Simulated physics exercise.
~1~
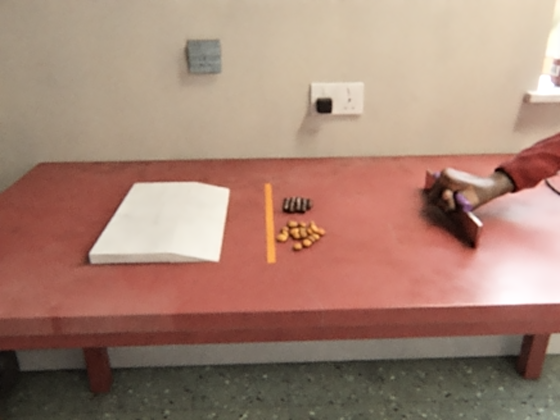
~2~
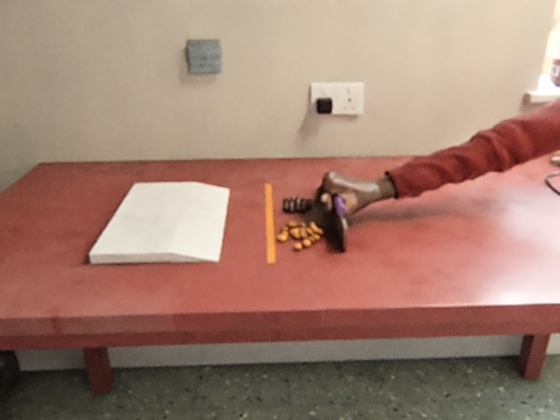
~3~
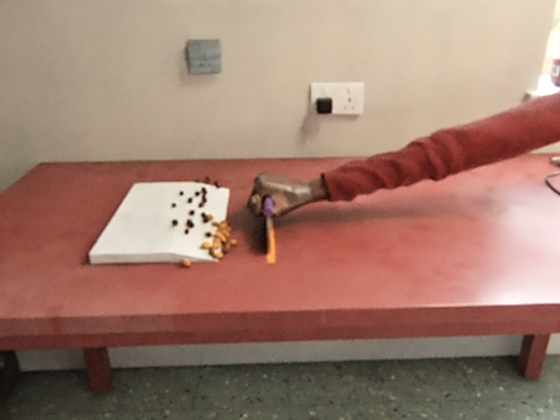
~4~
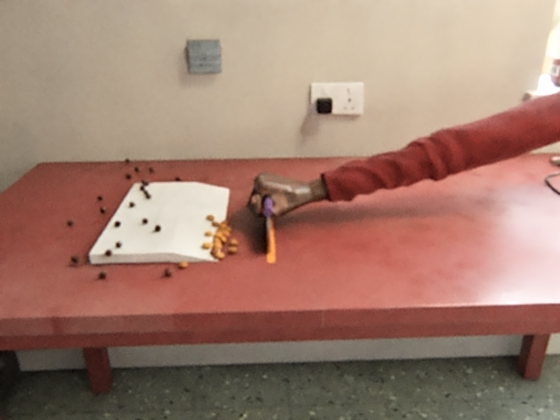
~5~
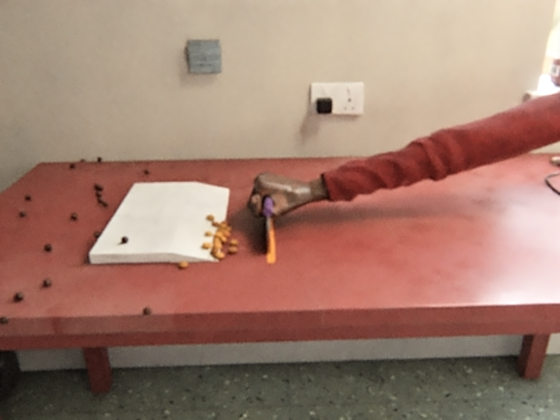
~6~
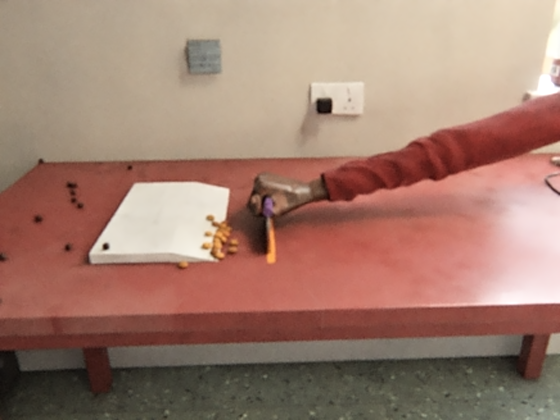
Hand with scraper pushing two small heaps left to orange tape, dark pieces scattering beyond white ramp, orange pieces stopping at its edge.
